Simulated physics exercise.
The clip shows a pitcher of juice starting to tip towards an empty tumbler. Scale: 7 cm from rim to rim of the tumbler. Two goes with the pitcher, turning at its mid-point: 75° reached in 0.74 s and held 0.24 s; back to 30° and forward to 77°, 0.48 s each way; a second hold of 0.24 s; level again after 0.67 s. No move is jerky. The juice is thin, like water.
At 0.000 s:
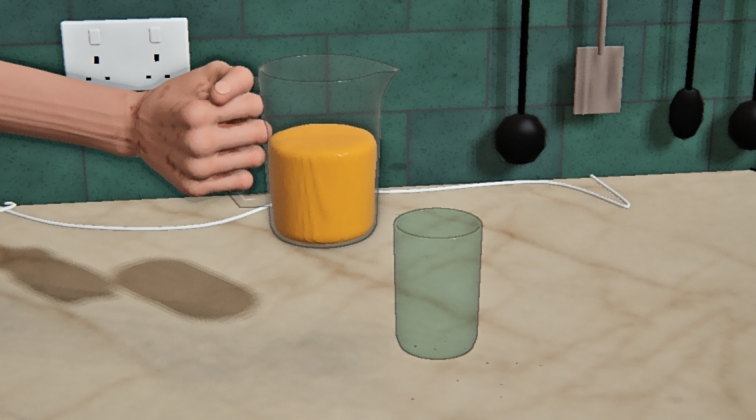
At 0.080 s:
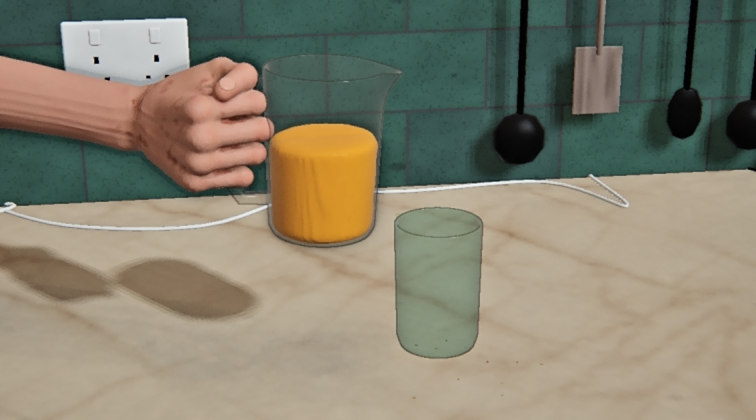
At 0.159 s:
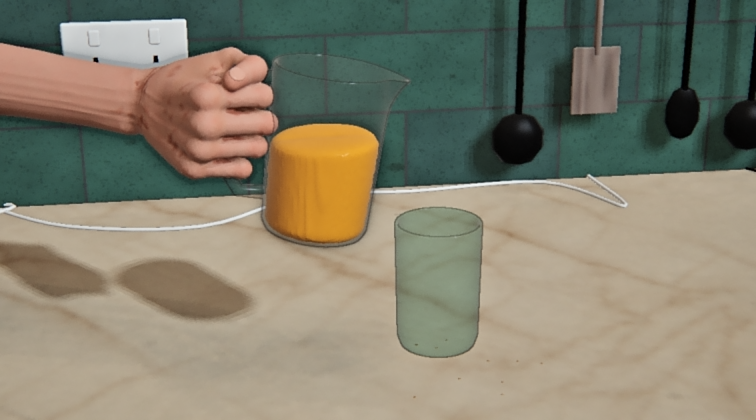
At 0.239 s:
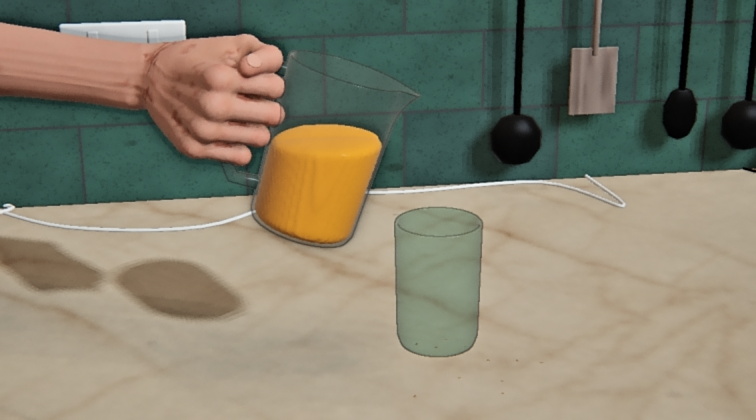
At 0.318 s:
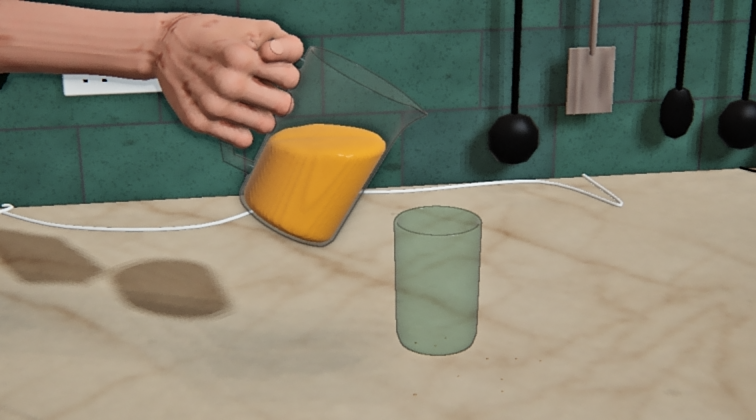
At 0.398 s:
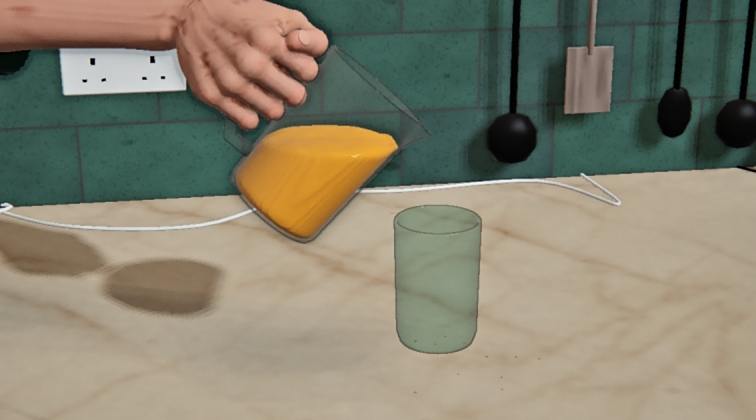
A hand held a clear pitcher of orange juice on a marble-look counter, then smoothly tilted it to the right, toward an empty greenish tumbler, and the juice slid up toward the rim.
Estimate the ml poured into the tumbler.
The tumbler gets roughly 360 ml.
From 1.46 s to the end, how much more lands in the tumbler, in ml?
Close to 90 ml.
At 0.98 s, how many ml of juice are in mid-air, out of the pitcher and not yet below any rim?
Close to 35 ml.
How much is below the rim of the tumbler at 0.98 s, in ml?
Some 190 ml.
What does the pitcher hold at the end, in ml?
Some 160 ml.
After 0.98 s the tilt is 75° and the tumbler has 185 ml, the pitcher 305 ml, and 0 ml is on the work surface.
After 1.46 s the tilt is 30° and the tumbler has 265 ml, the pitcher 250 ml, and 5 ml is on the work surface.
After 2.18 s the tilt is 77° and the tumbler has 315 ml, the pitcher 185 ml, and 5 ml is on the work surface.
After 2.66 s the tilt is 14° and the tumbler has 360 ml, the pitcher 160 ml, and 10 ml is on the work surface.
In the end the tumbler has 360 ml, the pitcher 160 ml, and 10 ml is on the work surface.
